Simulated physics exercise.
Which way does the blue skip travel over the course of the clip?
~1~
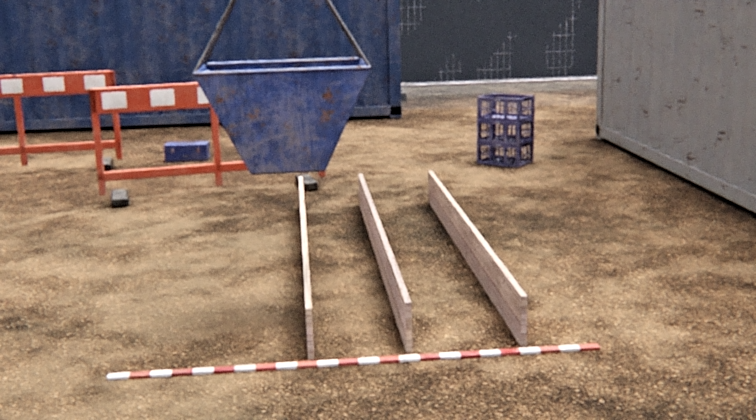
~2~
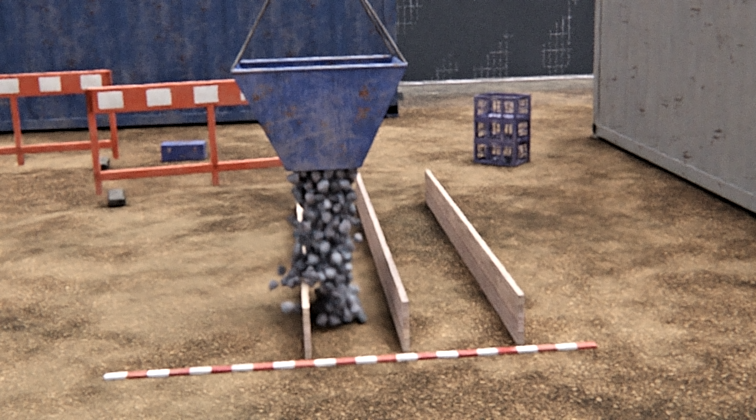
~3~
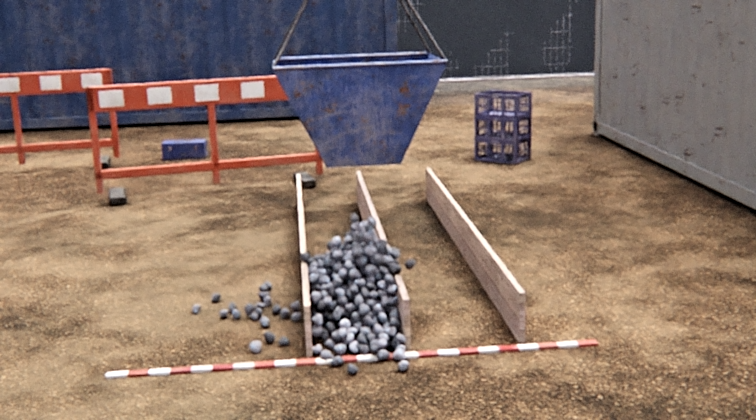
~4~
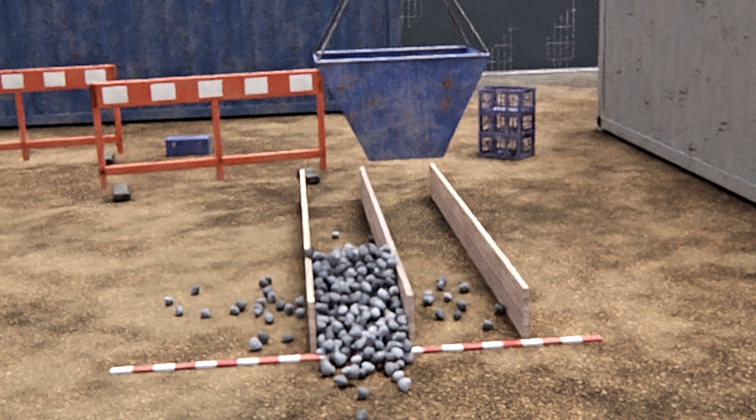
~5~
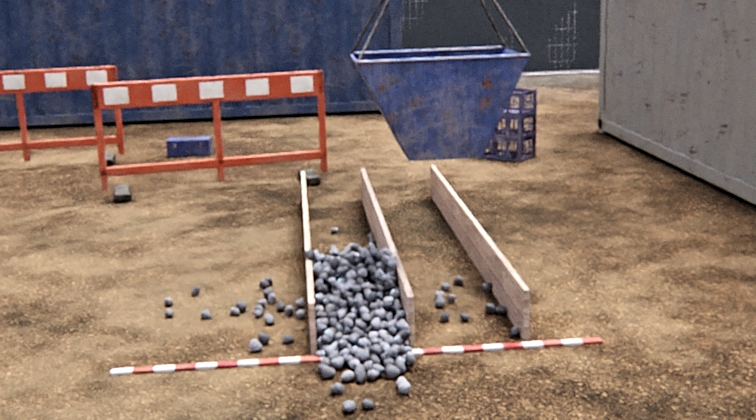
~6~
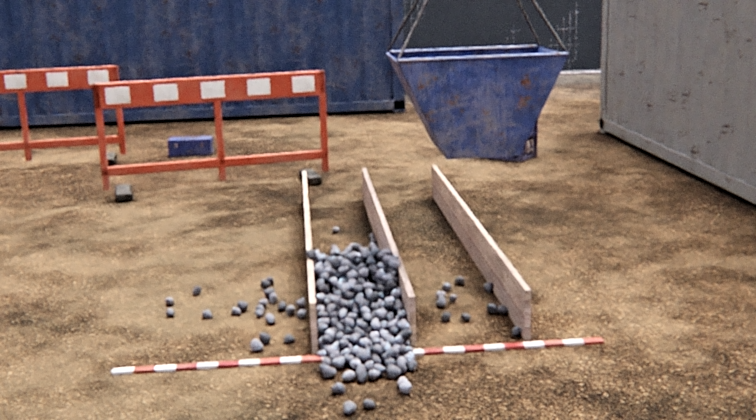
The skip travels to the right, and it keeps going that way after the stones have dropped out.
